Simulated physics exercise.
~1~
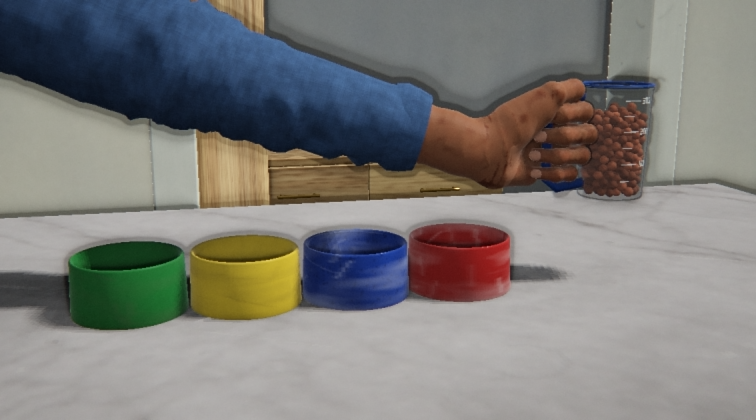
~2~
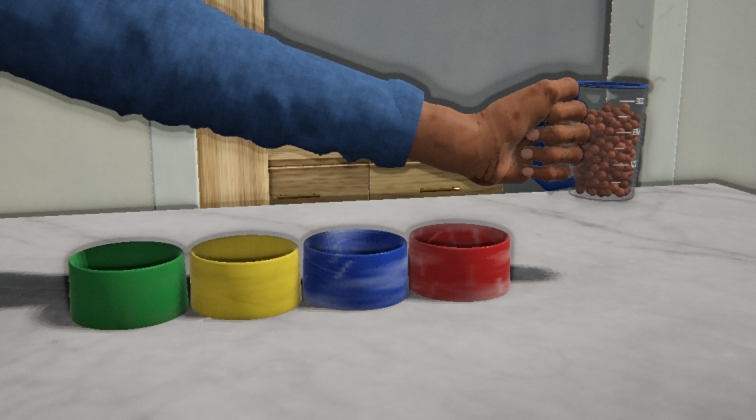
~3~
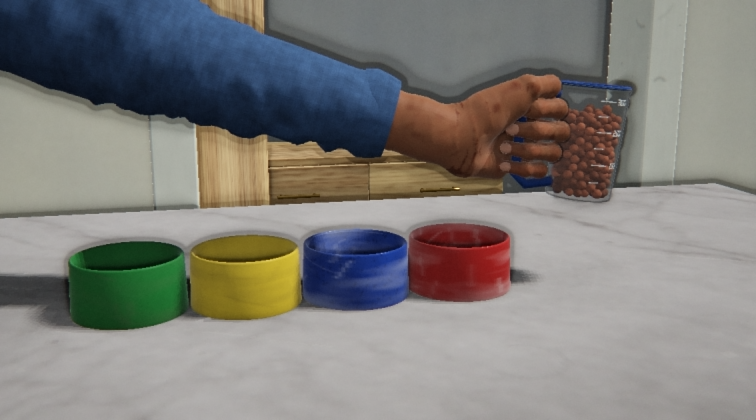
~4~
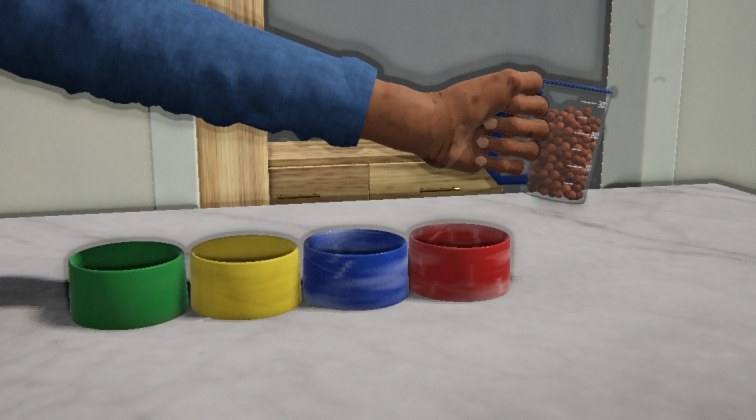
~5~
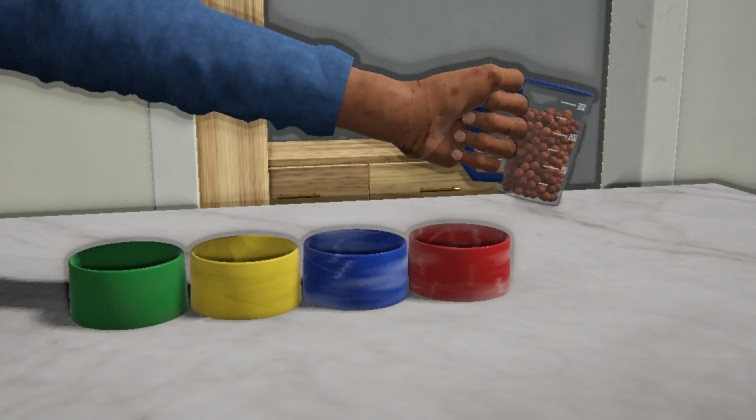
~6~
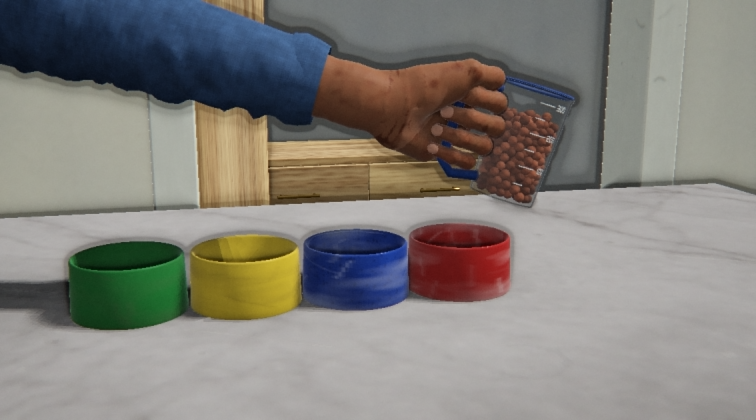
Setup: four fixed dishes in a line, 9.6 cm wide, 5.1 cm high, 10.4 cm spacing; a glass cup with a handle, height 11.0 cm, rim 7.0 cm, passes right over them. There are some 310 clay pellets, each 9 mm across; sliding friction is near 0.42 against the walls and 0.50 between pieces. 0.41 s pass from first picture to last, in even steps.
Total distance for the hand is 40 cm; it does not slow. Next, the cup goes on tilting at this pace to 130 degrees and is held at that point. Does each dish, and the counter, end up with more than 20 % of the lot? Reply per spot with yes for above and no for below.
Red: No, below. Blue: No, below. Green: No, below. Yellow: Yes, above. Counter: No, below.
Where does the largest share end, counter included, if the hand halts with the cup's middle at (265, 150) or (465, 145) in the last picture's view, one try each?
First try: Blue; second try: Counter.
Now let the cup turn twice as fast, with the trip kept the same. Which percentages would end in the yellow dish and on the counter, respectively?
In the yellow dish 60; on the counter 10.
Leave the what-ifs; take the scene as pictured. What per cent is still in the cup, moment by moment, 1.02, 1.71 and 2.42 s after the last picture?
100, 90, 0.
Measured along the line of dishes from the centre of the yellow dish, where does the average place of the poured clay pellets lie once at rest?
Near 1 cm, shifted toward increasing x.
Then, 1.02 s after the last picture, tilt 69 degrees; cup holds 100 %.
Then, 1.71 s after the last picture, tilt 104 degrees; cup holds 90 %, yellow 5 %.
Then, 2.42 s after the last picture, tilt 130 degrees; cup holds 0 %, blue 5 %, yellow 90 %.
In the end, red 0 %, blue 5 %, green 0 %, yellow 90 %, counter 5 %.
